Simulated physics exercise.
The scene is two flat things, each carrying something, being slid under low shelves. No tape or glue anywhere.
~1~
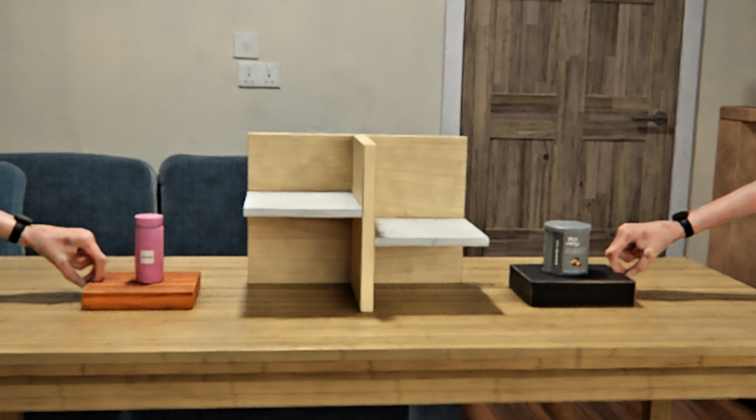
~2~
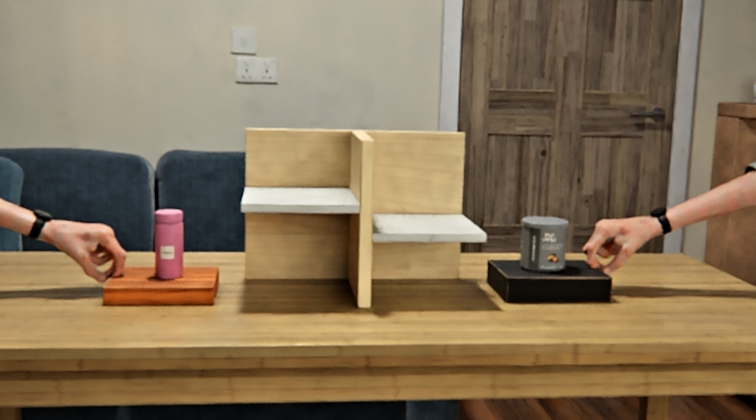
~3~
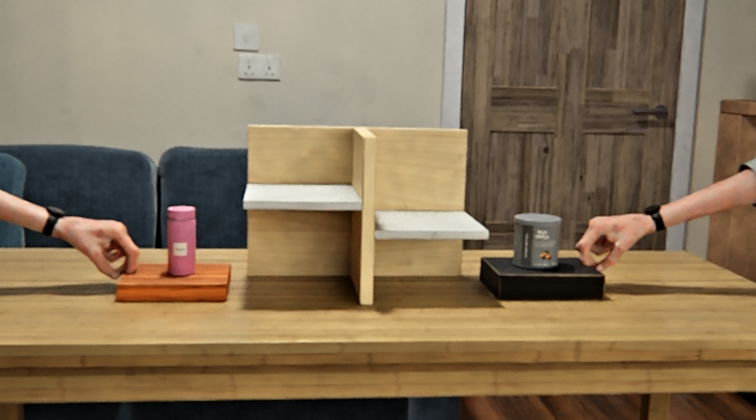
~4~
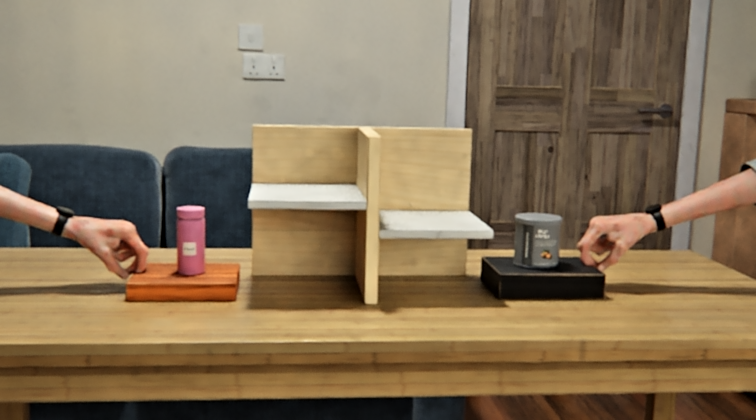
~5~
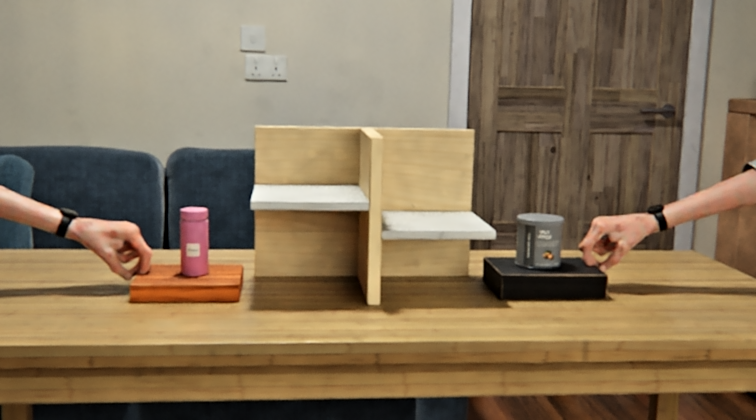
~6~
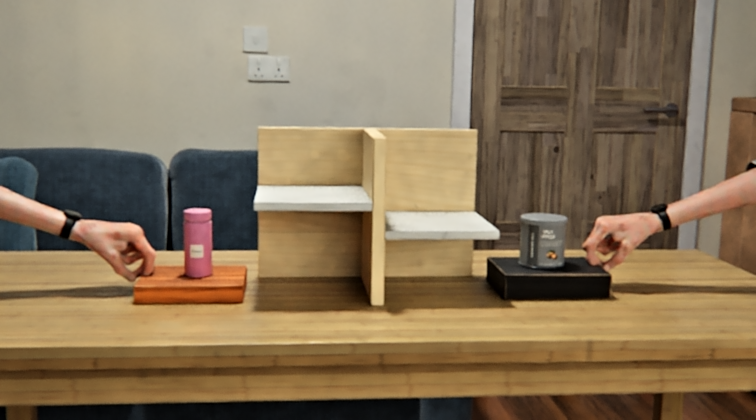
Two hands sliding an orange board with a pink shaker and a black board with a grey tin inward toward low shelves.
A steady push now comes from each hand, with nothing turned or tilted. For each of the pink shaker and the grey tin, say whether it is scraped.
Scraped? Pink shaker: No; grey tin: Yes.
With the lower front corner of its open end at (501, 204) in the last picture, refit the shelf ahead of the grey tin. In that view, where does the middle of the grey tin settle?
(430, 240) or so.
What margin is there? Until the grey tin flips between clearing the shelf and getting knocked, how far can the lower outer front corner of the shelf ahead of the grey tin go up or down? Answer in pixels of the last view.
A shift of 12 pixels up.
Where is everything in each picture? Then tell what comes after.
In the first picture, hands sliding the things forward; pink shaker (149, 248); grey tin (566, 248); black board (570, 284).
In the second picture, hands sliding the things forward; grey tin (544, 244); shelf (360, 215).
In the third picture, hands sliding the things forward; pink shaker (182, 241); orange board (177, 282).
In the fourth picture, hands sliding the things forward; grey tin (537, 241); black board (541, 277).
In the fifth picture, hands sliding the things forward; pink shaker (194, 242); shelf (369, 212).
In the sixth picture, hands sliding the things forward; pink shaker (198, 243); grey tin (543, 241); orange board (193, 284).
Then, 1.38 s past the last view, pink shaker riding along near (280, 243); grey tin pushed back on its carrier near (509, 241).
Then, 2.40 s past the last view, pink shaker riding along near (310, 243); grey tin leaning 37° off how it started near (506, 241).
Finally, the pink shaker rides in untouched, near (310, 243); the grey tin gets scraped off its spot, near (535, 267).
